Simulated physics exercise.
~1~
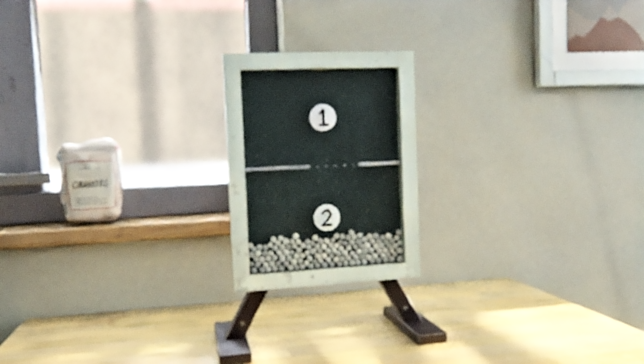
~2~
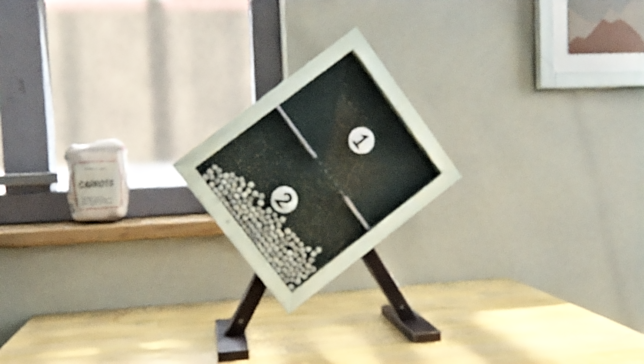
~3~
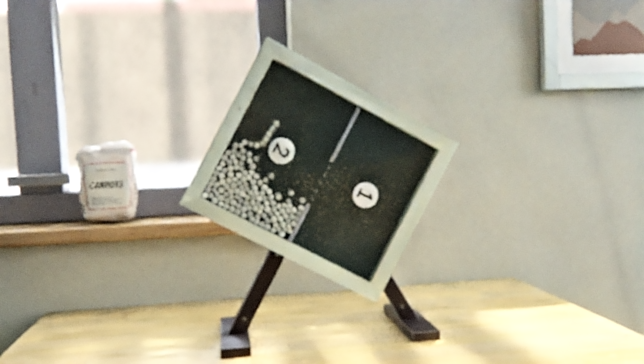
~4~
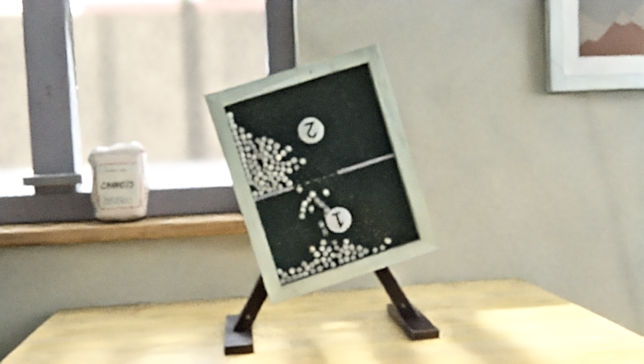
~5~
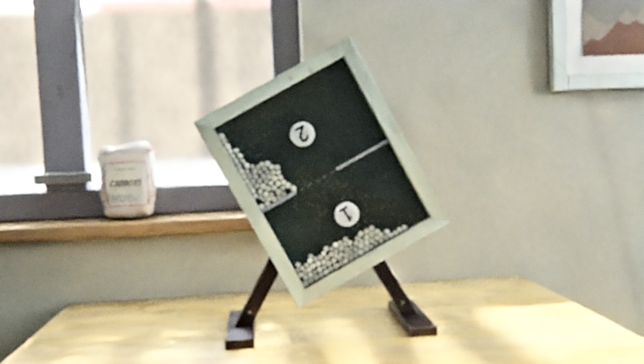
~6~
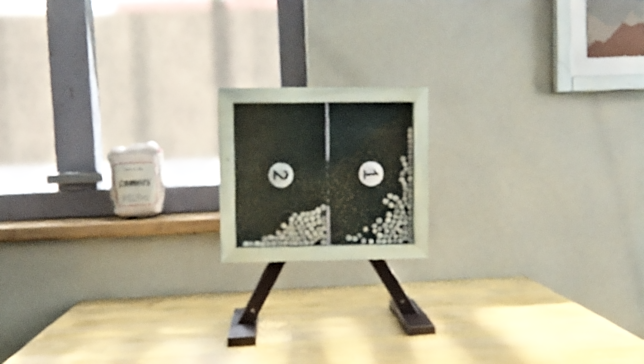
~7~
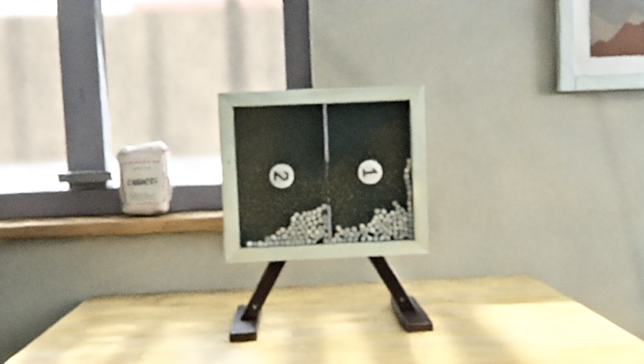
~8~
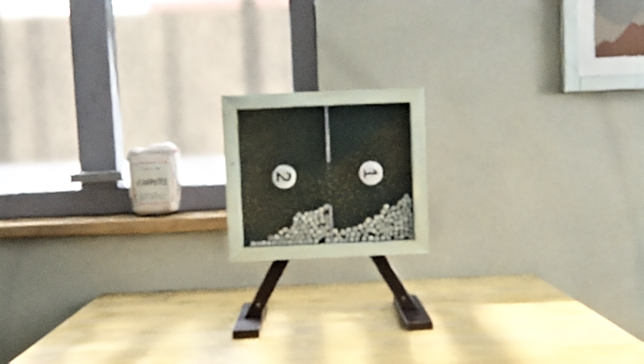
On a wooden table by a window, a two-chambered case of pale beads turns clockwise, swings partway back and rests sideways.
